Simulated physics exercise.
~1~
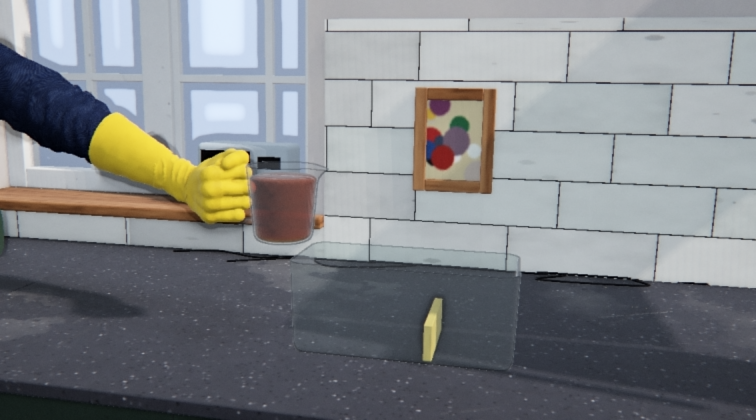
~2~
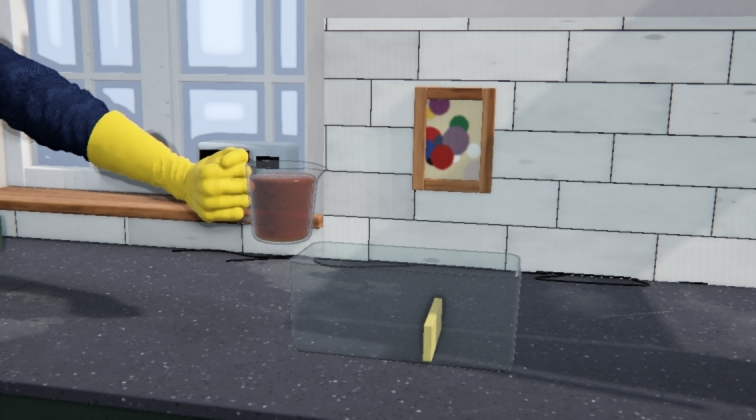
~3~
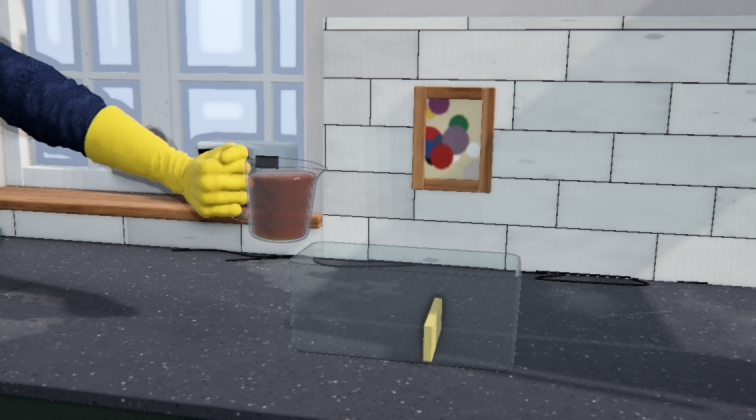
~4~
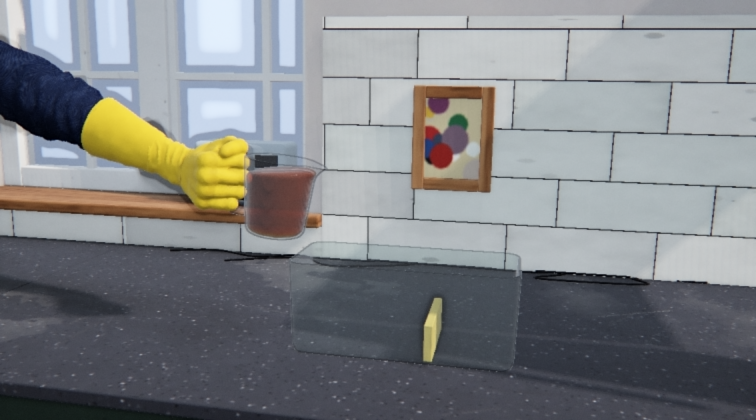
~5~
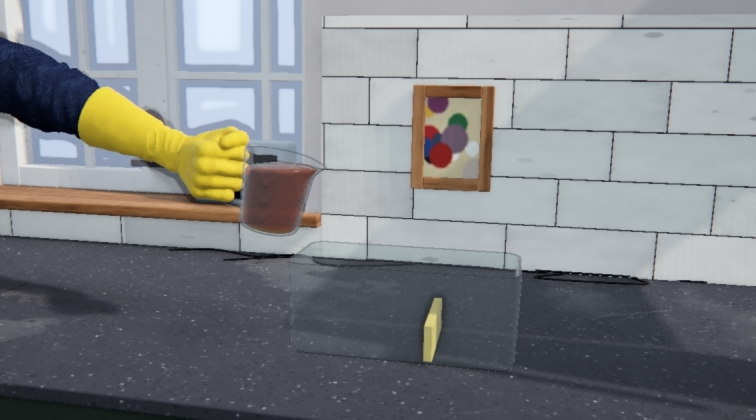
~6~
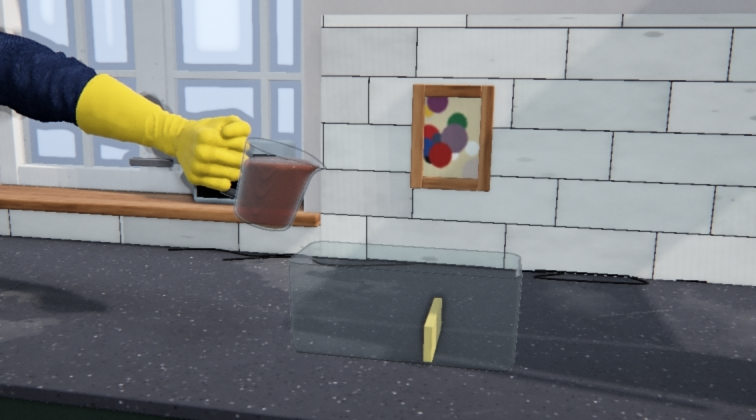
On a dark kitchen counter, a yellow-gloved hand gradually tilts a clear jug of reddish-brown liquid rightward above a transparent basin.
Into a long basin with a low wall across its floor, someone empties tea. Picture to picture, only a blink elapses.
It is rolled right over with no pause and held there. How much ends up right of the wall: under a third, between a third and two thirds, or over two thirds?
The right side is left with too little to make a third.
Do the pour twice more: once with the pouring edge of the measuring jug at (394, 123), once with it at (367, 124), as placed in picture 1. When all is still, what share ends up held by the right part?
60 and 80 in a hundred.
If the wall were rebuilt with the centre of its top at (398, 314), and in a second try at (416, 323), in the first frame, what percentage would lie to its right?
It would come to roughly 65 per cent the first time and roughly 20 per cent the second.
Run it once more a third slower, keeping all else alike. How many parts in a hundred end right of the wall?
It comes to 5 per cent or so.
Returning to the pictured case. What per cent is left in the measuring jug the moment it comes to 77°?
Around 70 in a hundred has not poured out yet.
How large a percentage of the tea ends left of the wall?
I'd say close to 95 per cent.
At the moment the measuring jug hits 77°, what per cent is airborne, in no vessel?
Share: Approx. 25 %.
A moment on, the measuring jug is tipped on its side and 72 per cent is still to pour, 5 is left of the wall and 0 right of it.
Next, the measuring jug is tipped right over and 15 per cent is still to pour, 53 is left of the wall and 1 right of it.
Then the measuring jug is tipped right over and 0 per cent is still to pour, 91 is left of the wall and 2 right of it.
Later the measuring jug is tipped right over and 0 per cent is still to pour, 93 is left of the wall and 4 right of it.
In the end 93 per cent lies left of the wall, 4 right of it and 3 outside.
